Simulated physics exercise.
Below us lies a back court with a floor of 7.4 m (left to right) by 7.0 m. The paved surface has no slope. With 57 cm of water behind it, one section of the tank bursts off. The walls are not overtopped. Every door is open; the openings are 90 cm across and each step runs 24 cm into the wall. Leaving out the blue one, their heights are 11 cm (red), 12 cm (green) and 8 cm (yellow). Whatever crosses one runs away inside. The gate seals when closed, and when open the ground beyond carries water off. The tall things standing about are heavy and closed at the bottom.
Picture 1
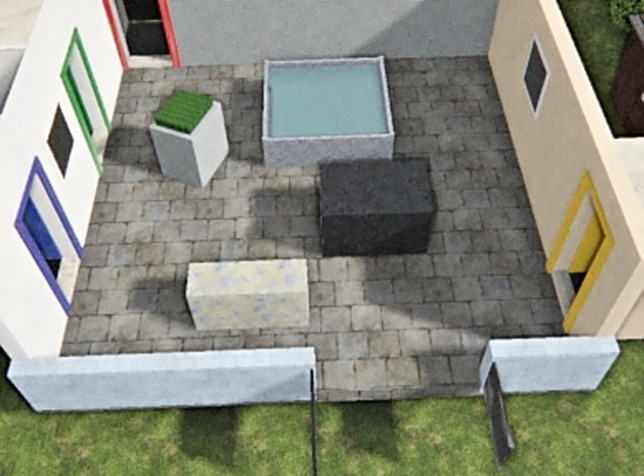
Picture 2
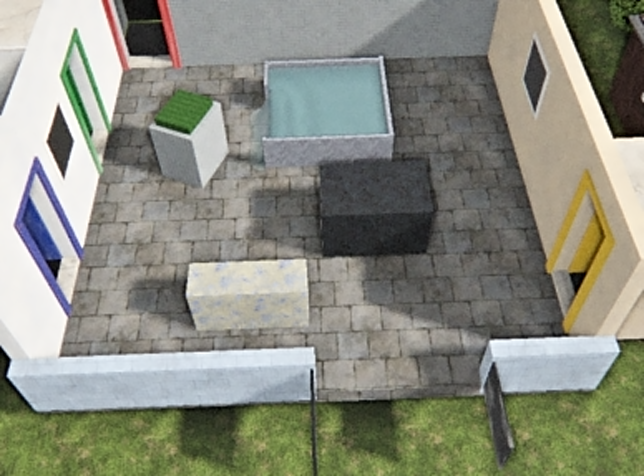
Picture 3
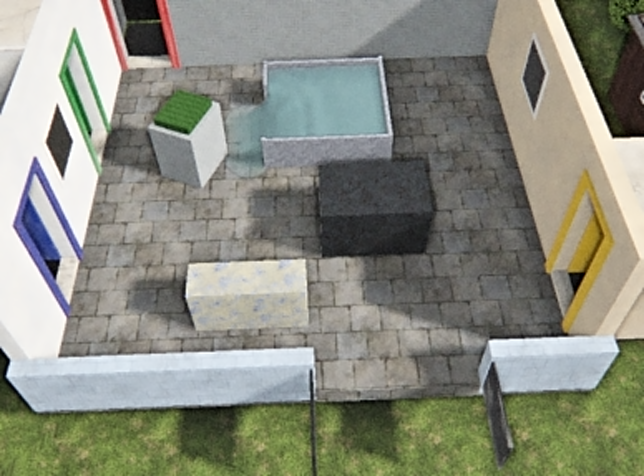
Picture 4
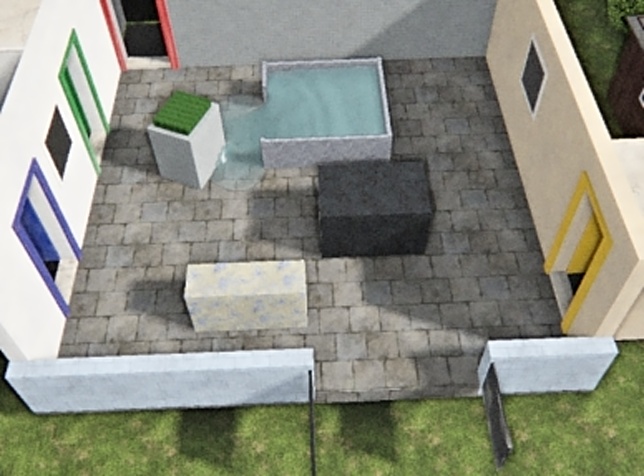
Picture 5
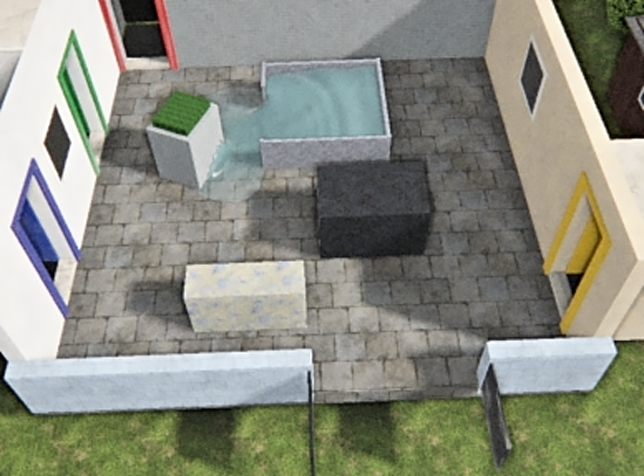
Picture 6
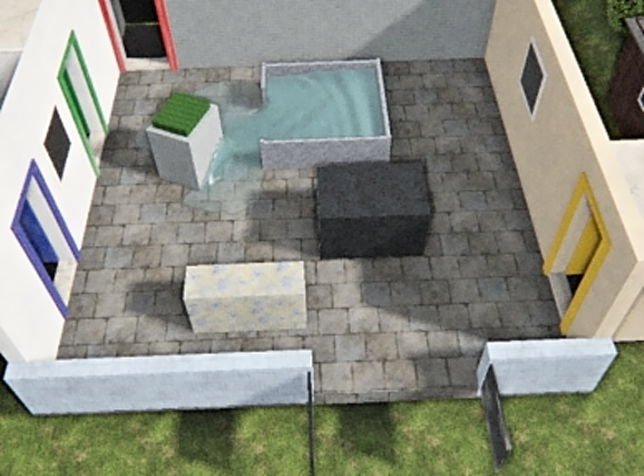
A grey-paved courtyard, seen from above, lies between pale walls, with grass in front and a low, pale blue wall broken by a gap. A water tank stands at the back near a grass-topped white block, a black block and a speckled cream one, with red, green, blue and yellow doorways around. Water pours from the tank's left side, spreads across the paving and runs around the white block.
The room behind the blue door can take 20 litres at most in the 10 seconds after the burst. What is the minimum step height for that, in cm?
It would have to be roughly 7 cm high.
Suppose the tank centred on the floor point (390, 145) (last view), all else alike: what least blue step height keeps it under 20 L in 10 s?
Some 11.5 cm.
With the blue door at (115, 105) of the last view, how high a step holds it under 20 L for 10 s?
Roughly 22 cm.
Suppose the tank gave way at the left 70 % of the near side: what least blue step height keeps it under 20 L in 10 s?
Some 19 cm.
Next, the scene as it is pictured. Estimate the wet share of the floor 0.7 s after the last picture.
Some 20 per cent of it.
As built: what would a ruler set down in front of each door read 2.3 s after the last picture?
Depths in cm: Red 27, green 12, yellow 0, blue 7.
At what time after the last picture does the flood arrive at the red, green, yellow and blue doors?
Arrival: Red 0.8 s, green 0.3 s, yellow 5.5 s, blue 1.8 s.
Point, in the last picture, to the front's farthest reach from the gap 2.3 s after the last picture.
Near (50, 389).
Then, 0.7 s after the last picture water covers 20 % of the floor, deepest (42 cm) near (231, 154); it has not reached the blue door.
Then, 2.3 s after the last picture water covers 40 % of the floor, deepest (28 cm) near (120, 75); 7 cm at the blue door, 0 litres in over its 12 cm step.
Then, 9.3 s after the last picture water covers 85 % of the floor, deepest (9 cm) near (140, 385); 9 cm at the blue door, 0 litres in over its 12 cm step.
At the blue door as built, the water peaked near 11 cm, 5.9 s after the last picture.
Run again over the same 10 s with other heights there, 27 litres in over 6.5 cm, 4 litres over 9 cm. The limit of 20 litres is kept from about 7 cm up.
